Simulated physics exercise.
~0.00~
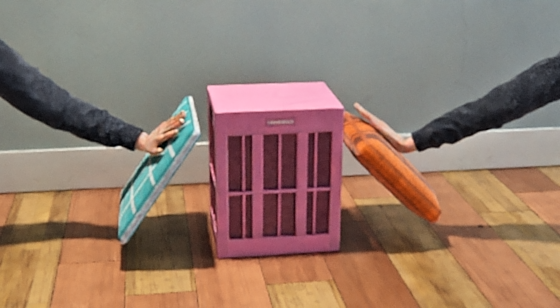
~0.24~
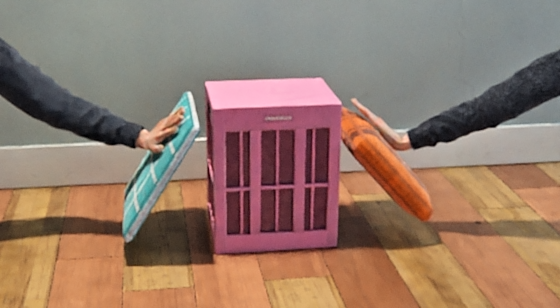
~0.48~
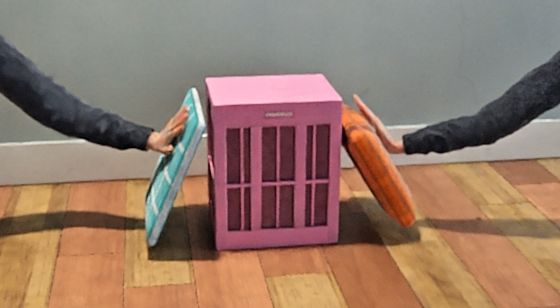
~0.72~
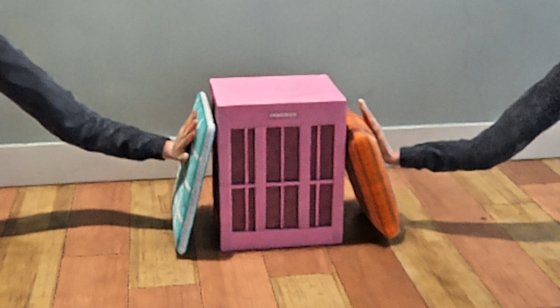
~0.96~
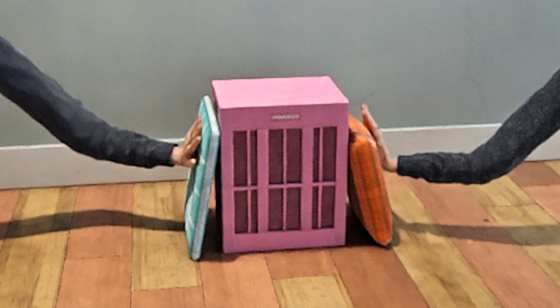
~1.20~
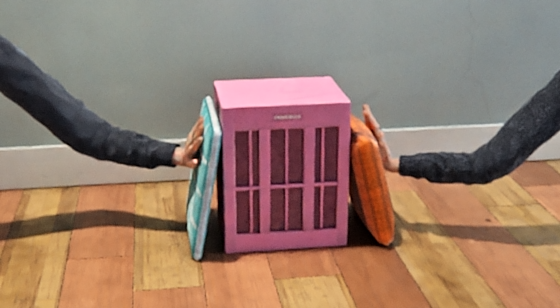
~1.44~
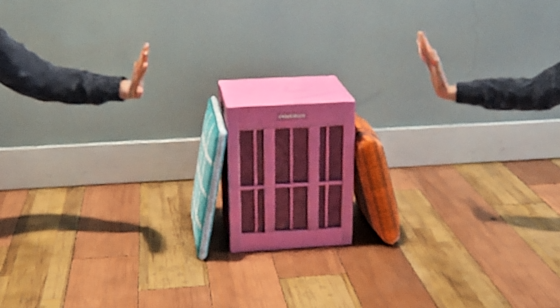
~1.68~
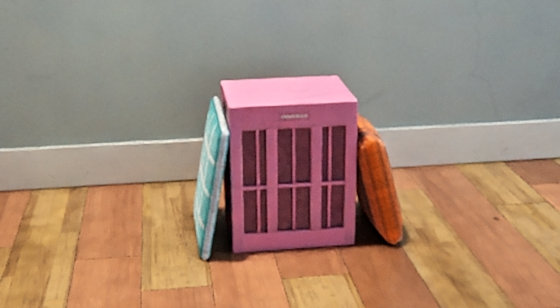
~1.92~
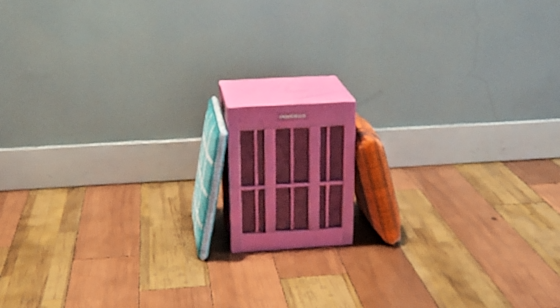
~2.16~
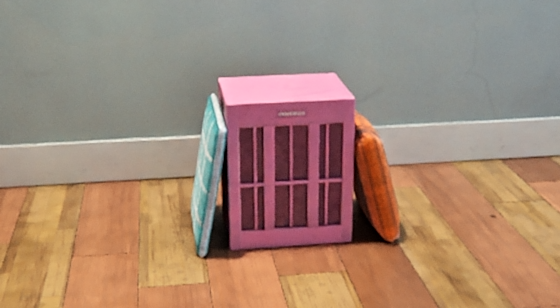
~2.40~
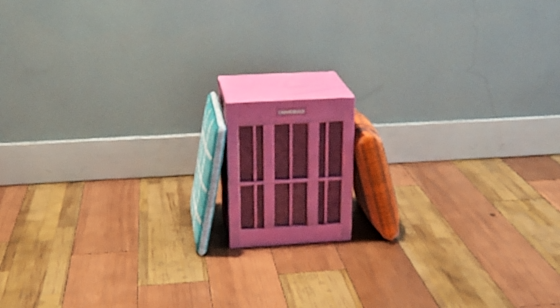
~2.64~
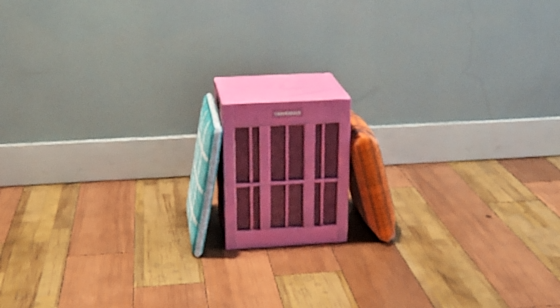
The video shows two hands tilting a turquoise seat pad and an orange cushion inward against opposite sides of a pink crate on a wooden floor. The hands then let go and withdraw, and both the pad and the cushion stay leaning against the crate.
